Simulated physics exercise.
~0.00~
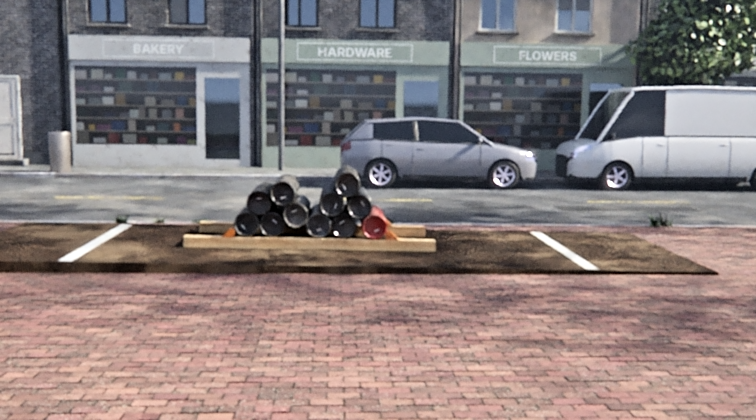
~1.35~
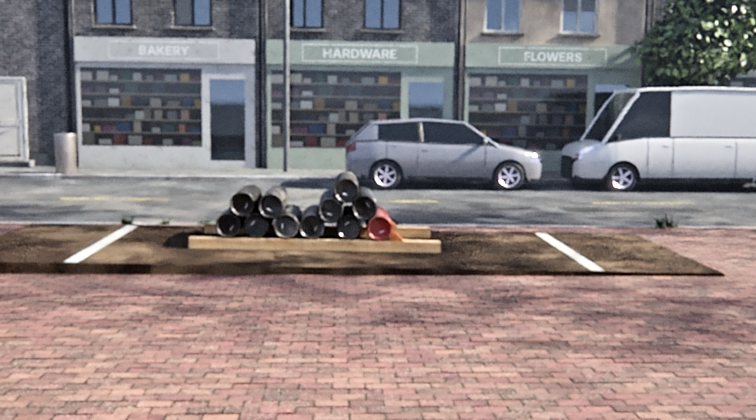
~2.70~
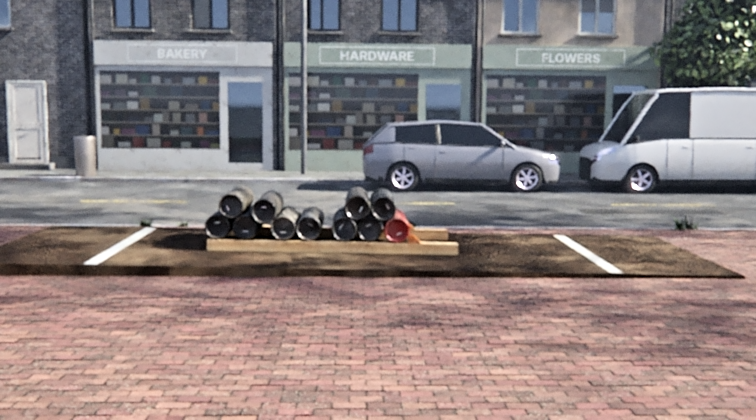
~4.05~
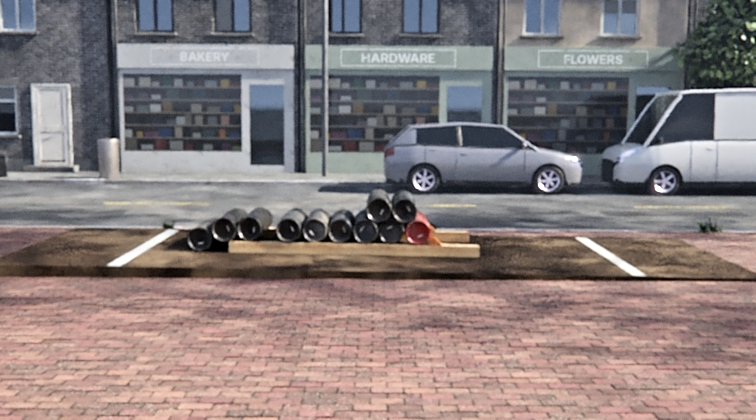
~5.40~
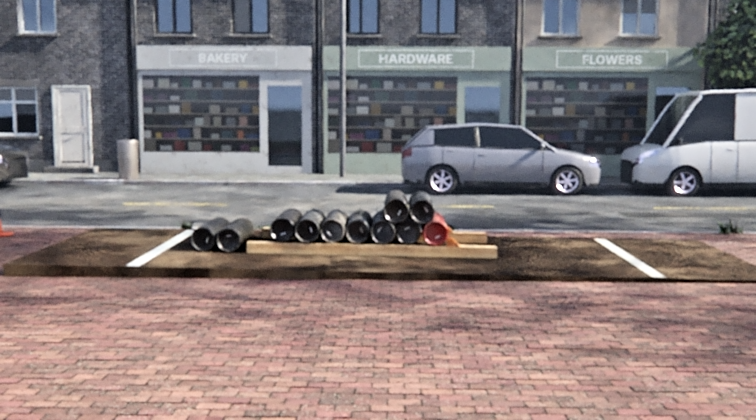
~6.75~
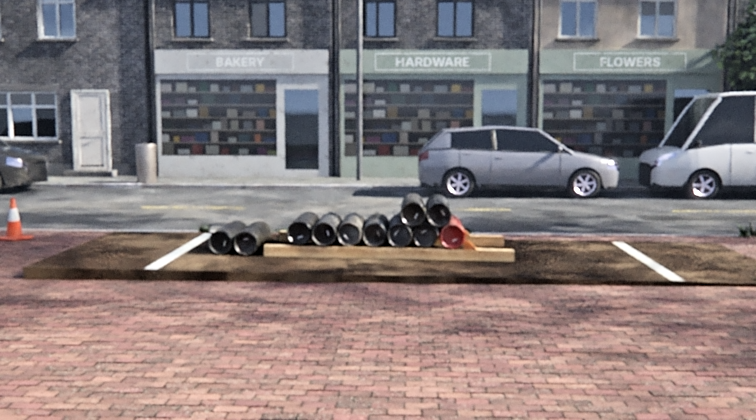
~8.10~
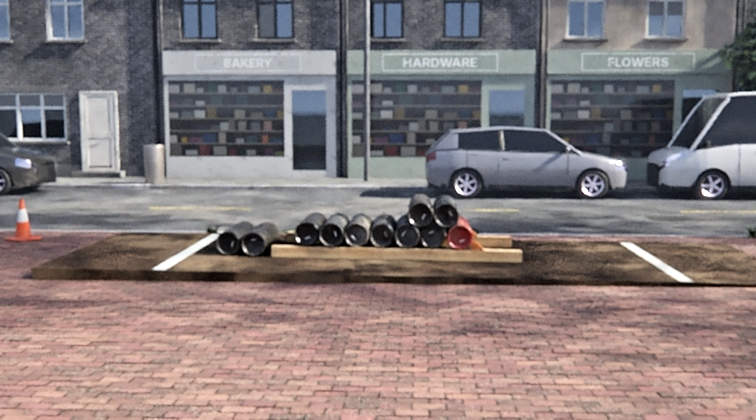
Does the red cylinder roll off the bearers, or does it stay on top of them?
The red cylinder stays on top of the bearers, still at the right end of the row when the others have settled.
